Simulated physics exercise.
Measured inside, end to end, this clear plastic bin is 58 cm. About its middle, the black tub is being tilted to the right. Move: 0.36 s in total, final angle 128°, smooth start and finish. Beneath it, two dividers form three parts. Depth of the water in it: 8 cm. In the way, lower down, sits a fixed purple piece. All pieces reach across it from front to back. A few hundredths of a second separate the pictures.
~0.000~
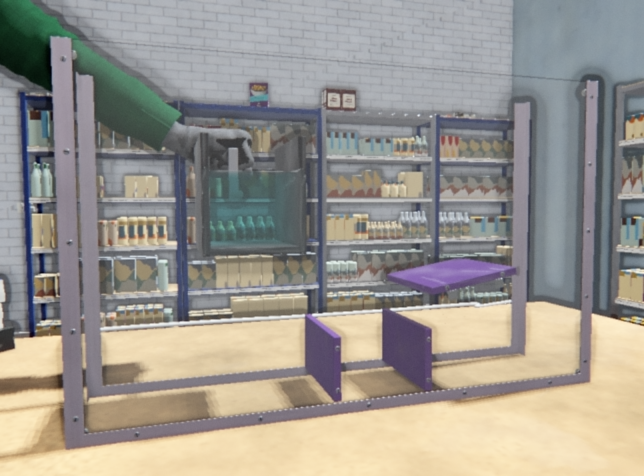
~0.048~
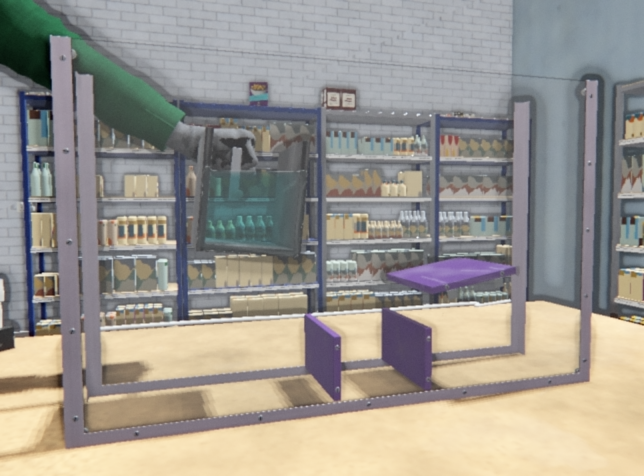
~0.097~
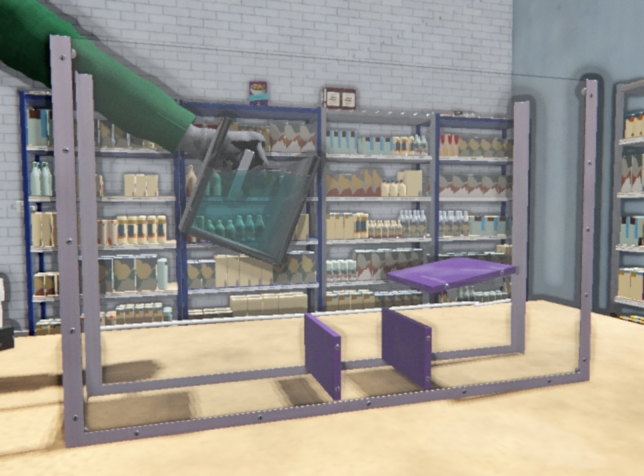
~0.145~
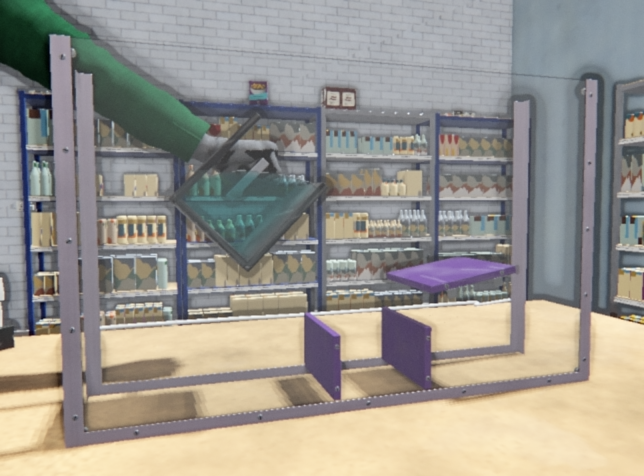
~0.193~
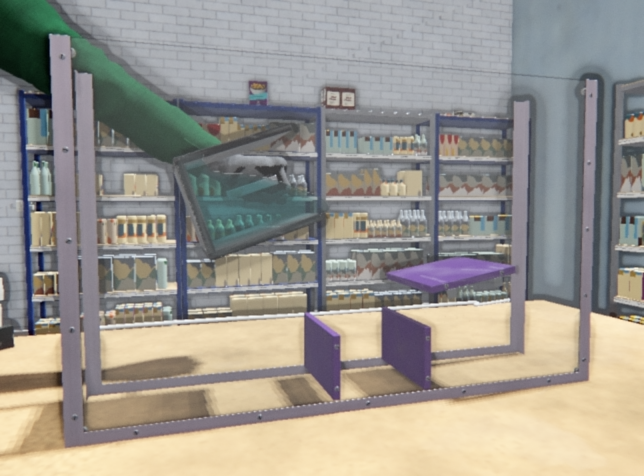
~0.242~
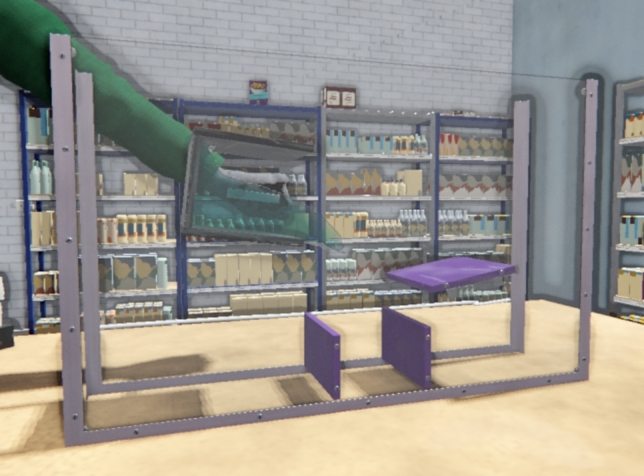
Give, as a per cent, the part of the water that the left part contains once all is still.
It contains roughly 55 per cent.
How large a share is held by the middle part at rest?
It winds up at close to 40 %, more or less.
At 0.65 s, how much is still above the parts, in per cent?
About 20 %.
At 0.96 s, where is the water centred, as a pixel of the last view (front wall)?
Centre of mass (last view): Approx. (280, 394).
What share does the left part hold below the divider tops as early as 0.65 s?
Some 44 per cent.
By 0.42 s the parts hold 31, 28 and 0 per cent, with 41 still above them.
By 0.65 s the parts hold 44, 34 and 2 per cent, with 20 still above them.
By 0.96 s the parts hold 57, 40 and 2 per cent, with 1 still above them.
At rest it is 57 per cent left, 41 middle, 2 right.
